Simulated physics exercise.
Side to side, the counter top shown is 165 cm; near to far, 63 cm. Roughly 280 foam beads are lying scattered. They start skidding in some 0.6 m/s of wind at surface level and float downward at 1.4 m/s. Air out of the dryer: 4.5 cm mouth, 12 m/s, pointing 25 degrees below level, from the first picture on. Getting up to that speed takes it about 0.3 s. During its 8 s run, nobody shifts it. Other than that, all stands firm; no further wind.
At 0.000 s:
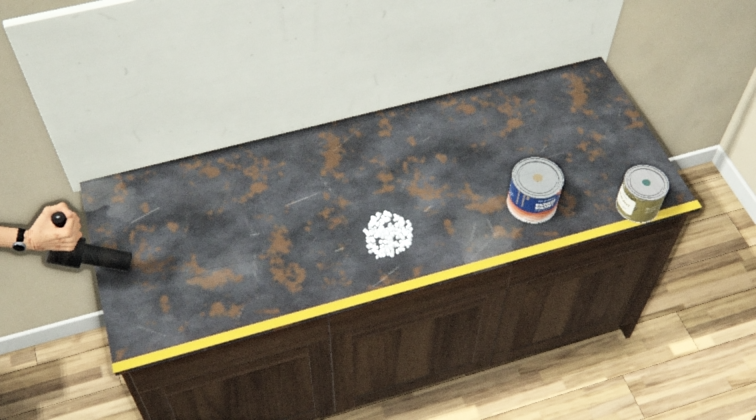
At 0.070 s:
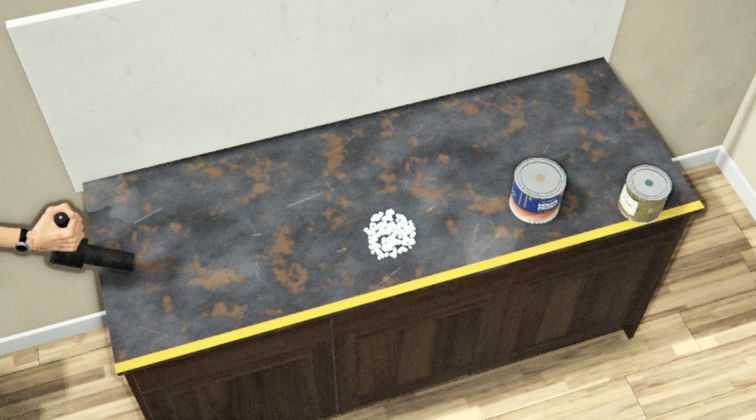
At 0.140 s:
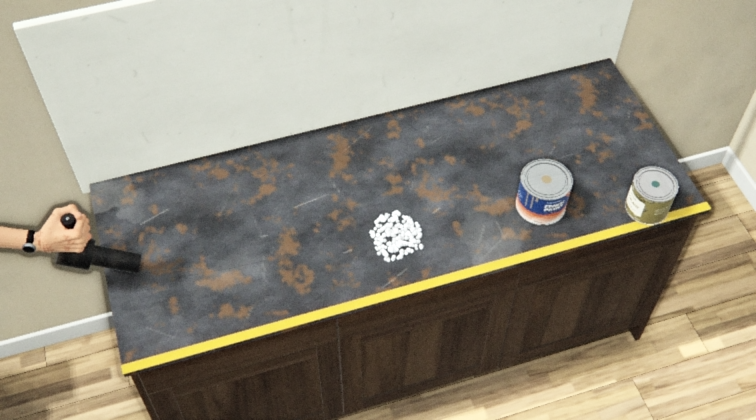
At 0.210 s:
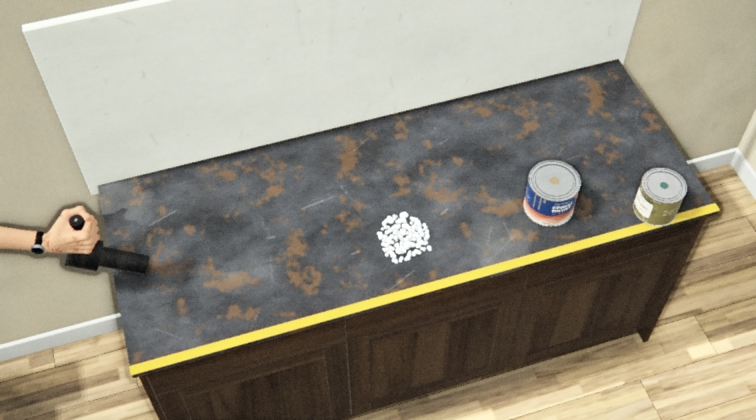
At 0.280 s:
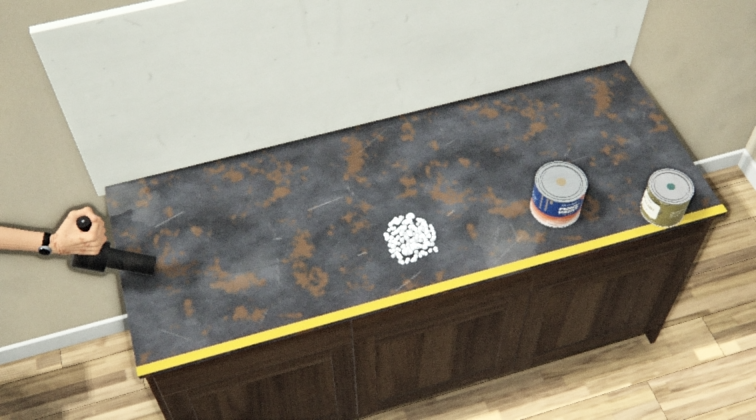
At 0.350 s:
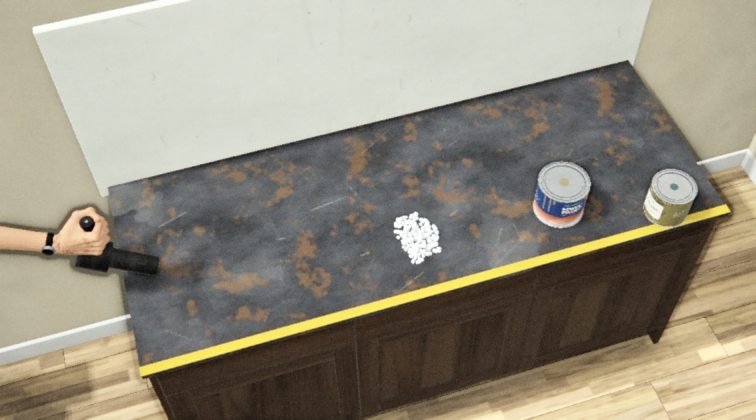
A dark, rust-mottled counter with a yellow front edge and brown wooden cabinets stands against a pale panel above a light wood floor, seen from above at an angle. A hand wearing a black wristband holds a black dryer at the left end, with small white foam beads clustered mid-counter and two tins at right. The view drifts so everything slides slightly rightward, the dryer stays put, and lastly some beads shift rightward.
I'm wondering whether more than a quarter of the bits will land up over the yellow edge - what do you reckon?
Beyond one in four.
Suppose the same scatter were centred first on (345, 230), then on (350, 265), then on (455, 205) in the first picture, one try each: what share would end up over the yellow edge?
Results, one try each: 15 %, 80 %, 15 %.
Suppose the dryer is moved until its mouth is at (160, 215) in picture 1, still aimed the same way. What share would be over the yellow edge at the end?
Then around 100 percent.
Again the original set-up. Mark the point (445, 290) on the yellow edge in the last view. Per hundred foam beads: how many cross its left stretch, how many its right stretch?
0 % left and 50 % right.
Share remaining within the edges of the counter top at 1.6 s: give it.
Some 50 percent are still there.
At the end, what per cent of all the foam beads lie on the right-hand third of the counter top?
It comes out near 10 in a hundred.
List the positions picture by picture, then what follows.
In the first frame, the middle of the foam beads is near (387, 235), none has stirred yet and the mouth of the dryer is at (130, 262).
In the second frame, the middle of the foam beads is near (387, 231), none has stirred yet and the yellow edge is centred on (429, 285).
In the third frame, the middle of the foam beads is near (396, 232), none has stirred yet, the top of a tin is at (547, 179) and the top of a tin is at (656, 184).
In the fourth frame, the middle of the foam beads is near (401, 238) and none has stirred yet.
In the fifth frame, the middle of the foam beads is near (408, 239) and none has stirred yet.
In the sixth frame, the middle of the foam beads is near (417, 238), the farthest in sight from the dryer is at (435, 229) and about 15 % have left their places.
After 1.6 s, 49 % are on the move or not yet settled, 52 % are over the yellow edge; the middle of those still in play is near (640, 123).
After 2.6 s, 12 % are on the move or not yet settled, 52 % are over the yellow edge.
After 4.4 s, 10 % are on the move or not yet settled, 52 % are over the yellow edge.
After 8.0 s, at the end, 52 % are over the yellow edge.
